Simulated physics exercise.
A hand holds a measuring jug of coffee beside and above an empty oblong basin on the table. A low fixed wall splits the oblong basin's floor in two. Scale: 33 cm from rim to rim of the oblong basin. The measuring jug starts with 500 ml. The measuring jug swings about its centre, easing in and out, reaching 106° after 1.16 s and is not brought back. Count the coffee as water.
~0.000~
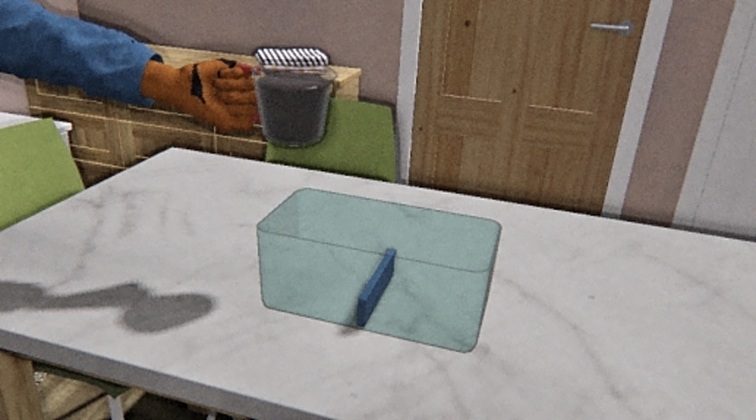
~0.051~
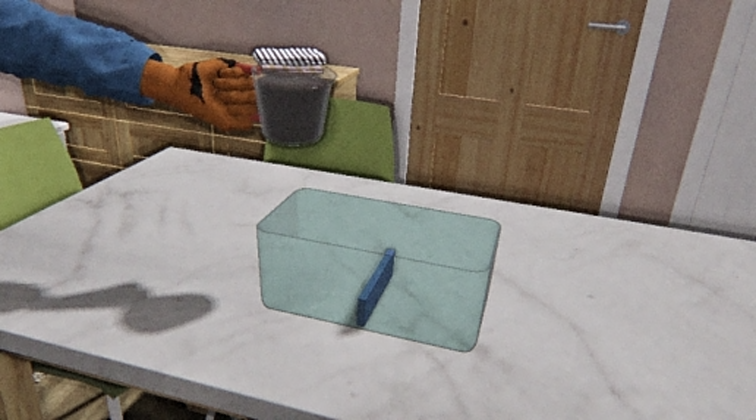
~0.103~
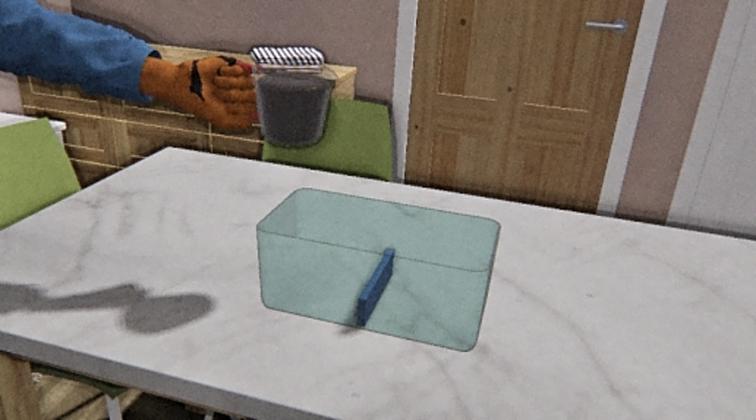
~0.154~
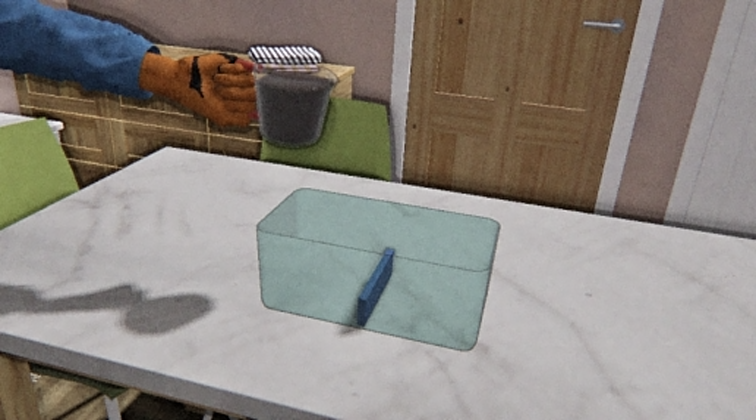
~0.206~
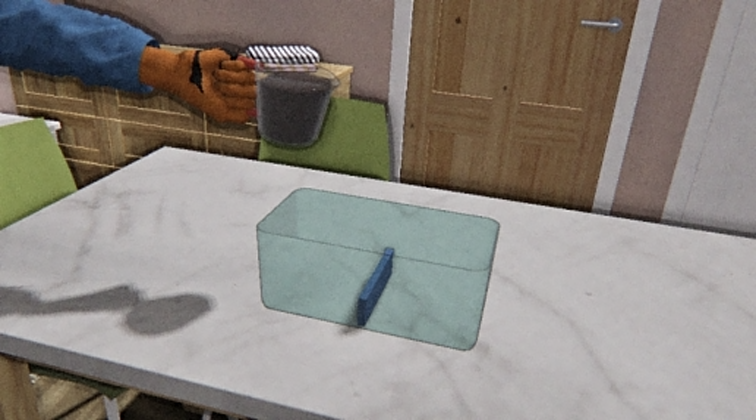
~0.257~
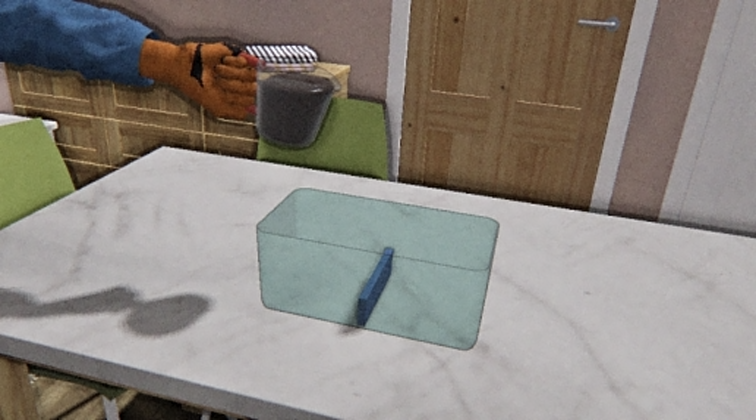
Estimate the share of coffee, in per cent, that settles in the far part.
About 55 per cent.
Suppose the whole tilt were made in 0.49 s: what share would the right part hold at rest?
In that case some 25 per cent.
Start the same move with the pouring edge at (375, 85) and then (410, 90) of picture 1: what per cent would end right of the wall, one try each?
In turn about 95 and 95 per cent.
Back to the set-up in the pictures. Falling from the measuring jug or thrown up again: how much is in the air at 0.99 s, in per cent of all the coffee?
About 18 per cent.
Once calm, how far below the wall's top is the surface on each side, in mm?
Left about 38 mm, right about 36 mm.
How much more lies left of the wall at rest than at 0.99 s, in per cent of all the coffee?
About 24 per cent.
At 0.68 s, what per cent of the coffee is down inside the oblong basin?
Some 9 per cent.
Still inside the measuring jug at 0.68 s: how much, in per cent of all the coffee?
Near 68 in a hundred.
Then, 0.68 s in, the tilt is 67° and 68 per cent is still to pour, 2 is left of the wall and 6 right of it.
Then, 0.99 s in, the tilt is 100° and 12 per cent is still to pour, 20 is left of the wall and 50 right of it.
Then, 1.31 s in, the tilt is 106° and 0 per cent is still to pour, 44 is left of the wall and 54 right of it.
Then, 1.66 s in, the tilt is 106° and 0 per cent is still to pour, 44 is left of the wall and 55 right of it.
Finally, 44 per cent lies left of the wall, 55 right of it and 1 outside.
